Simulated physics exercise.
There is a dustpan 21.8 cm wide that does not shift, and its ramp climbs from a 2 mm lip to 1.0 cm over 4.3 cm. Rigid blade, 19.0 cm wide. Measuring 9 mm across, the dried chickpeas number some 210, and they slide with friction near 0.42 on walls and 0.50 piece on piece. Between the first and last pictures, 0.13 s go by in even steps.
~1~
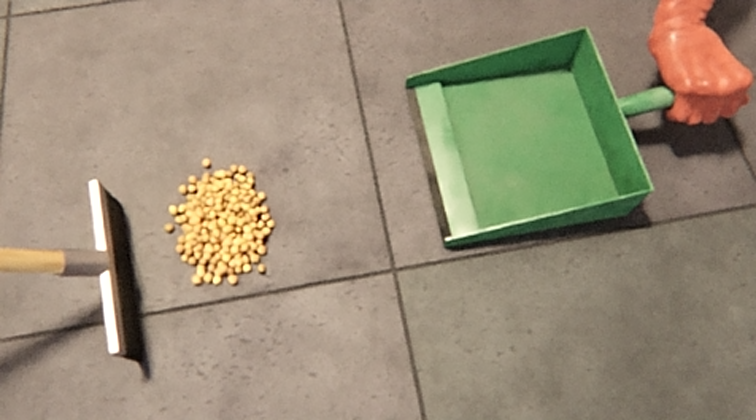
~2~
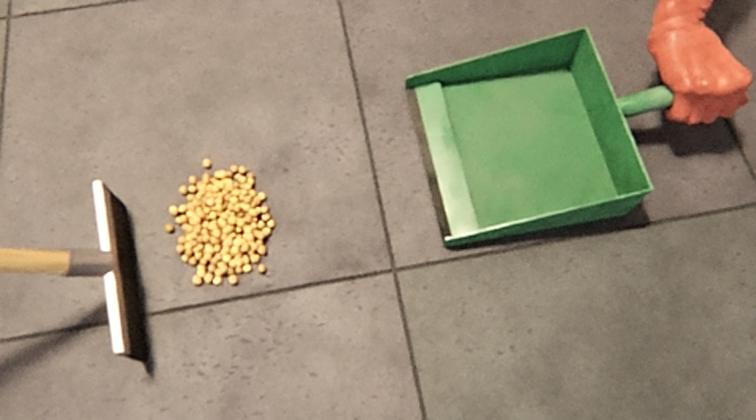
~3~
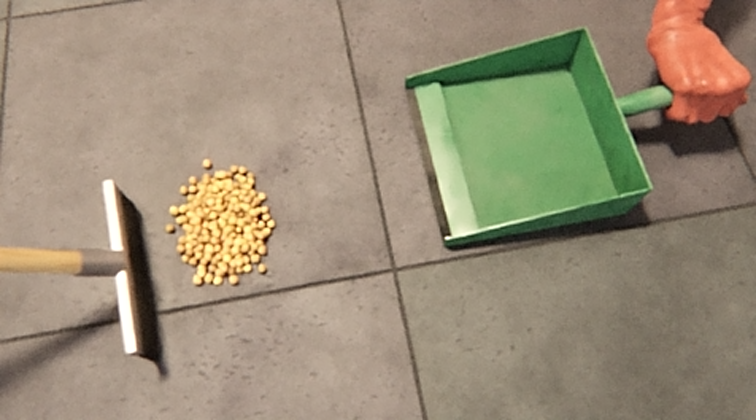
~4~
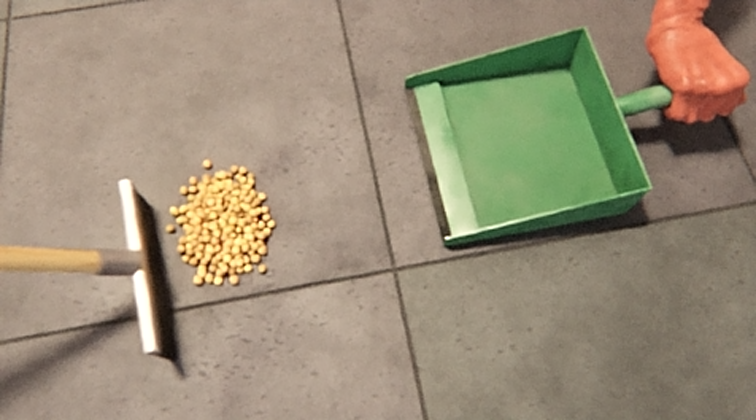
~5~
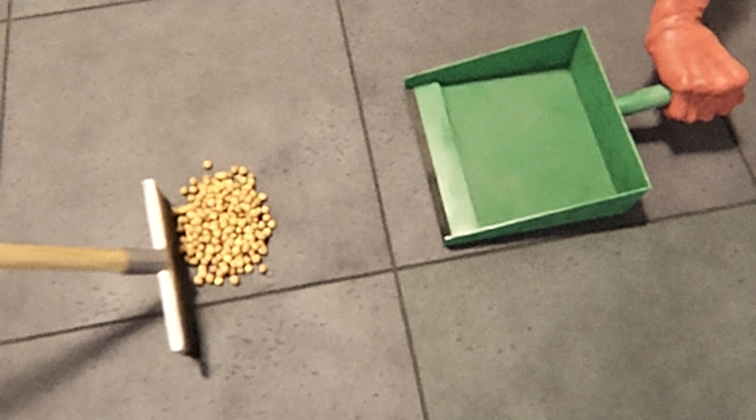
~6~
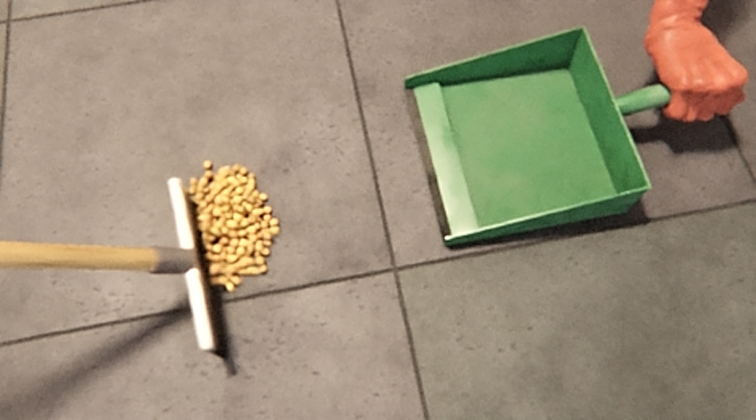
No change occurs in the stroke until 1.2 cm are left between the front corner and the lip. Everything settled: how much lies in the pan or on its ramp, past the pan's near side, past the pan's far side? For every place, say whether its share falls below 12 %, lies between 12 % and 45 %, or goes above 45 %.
Result: Pan: A moderate fraction. Near side: A moderate fraction. Far side: A tiny fraction.
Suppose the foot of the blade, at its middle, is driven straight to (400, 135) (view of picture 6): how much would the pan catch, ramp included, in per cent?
Share caught: Approx. 55 %.
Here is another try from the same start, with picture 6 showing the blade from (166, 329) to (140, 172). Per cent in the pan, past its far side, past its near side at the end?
Pan 45, far 10, near 5.
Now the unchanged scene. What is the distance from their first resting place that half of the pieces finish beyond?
That distance is around 24 cm.
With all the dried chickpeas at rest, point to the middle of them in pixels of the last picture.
Roughly (424, 184).
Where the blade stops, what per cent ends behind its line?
Roughly 30 percent of it.
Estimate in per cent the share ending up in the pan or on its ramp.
Share at rest: Approx. 20 per cent.
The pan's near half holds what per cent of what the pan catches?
Something like 90 in a hundred.
Then, 0.14 s after the last picture, middle of the blade 14 cm from the lip; 0 % over the lip, far side 0 %, near side 10 %.
Then, 0.23 s after the last picture, middle of the blade 5 cm from the lip; 0 % over the lip, far side 0 %, near side 15 %.
Then, 0.45 s after the last picture, middle of the blade 2 cm from the lip; 25 % over the lip, far side 5 %, near side 20 %.
In the end, pan 20 %, near side 20 %, far side 5 %, in front of the lip or behind the blade 55 %.
